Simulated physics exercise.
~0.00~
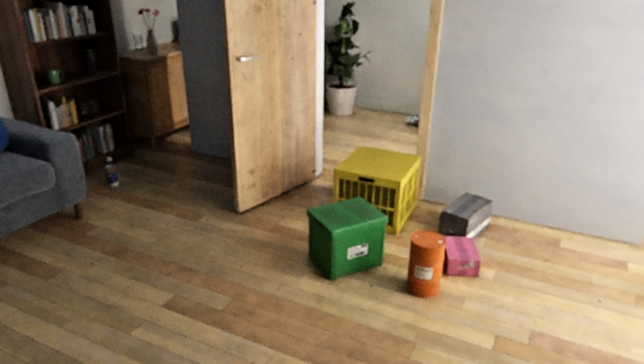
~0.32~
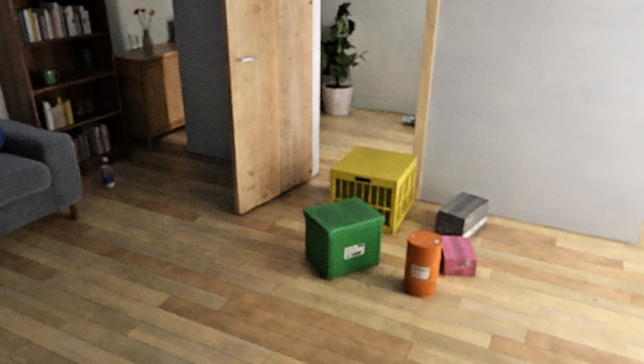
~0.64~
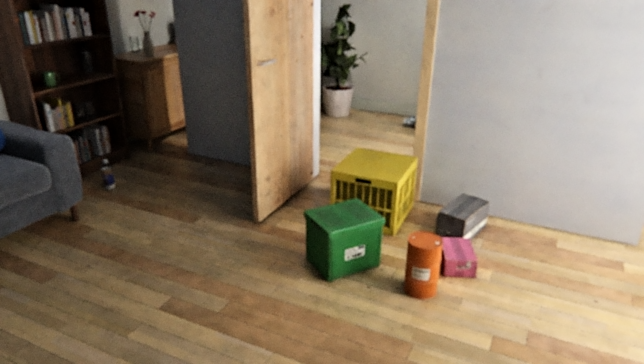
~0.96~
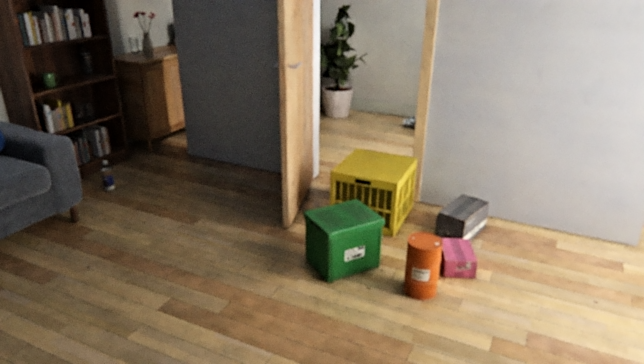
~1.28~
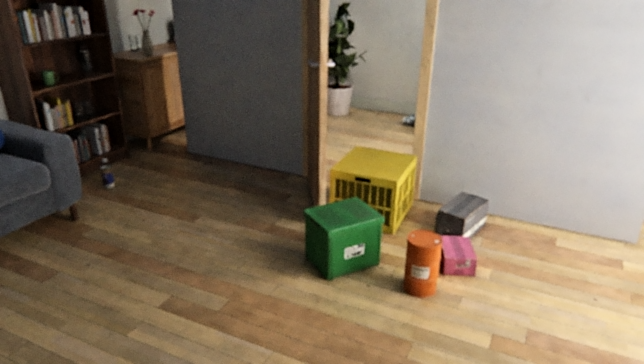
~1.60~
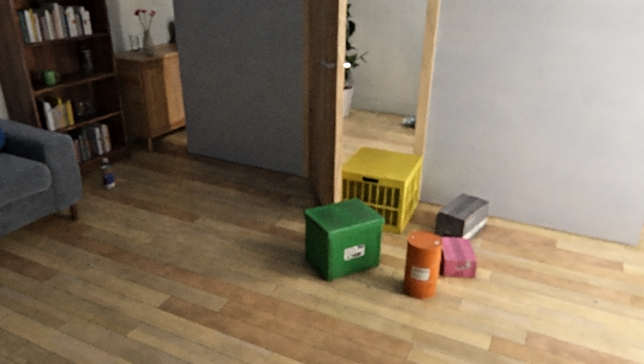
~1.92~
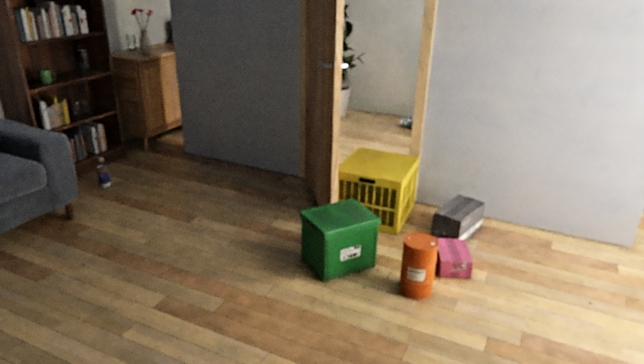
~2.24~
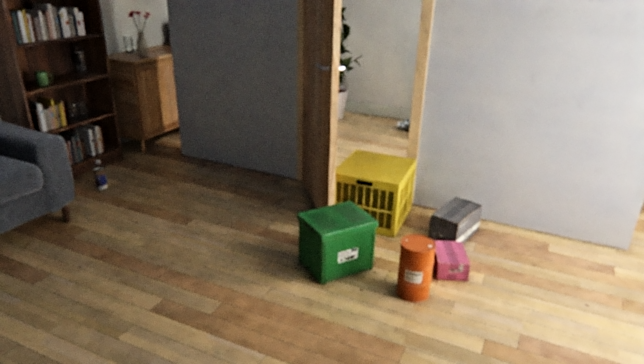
A wooden room door slowly swung partway toward closing, then jammed against a yellow crate in the doorway, nudging it slightly right. It stayed ajar at the end, with the green tote, orange canister, and pink and grey parcels still sitting nearby, unmoved.
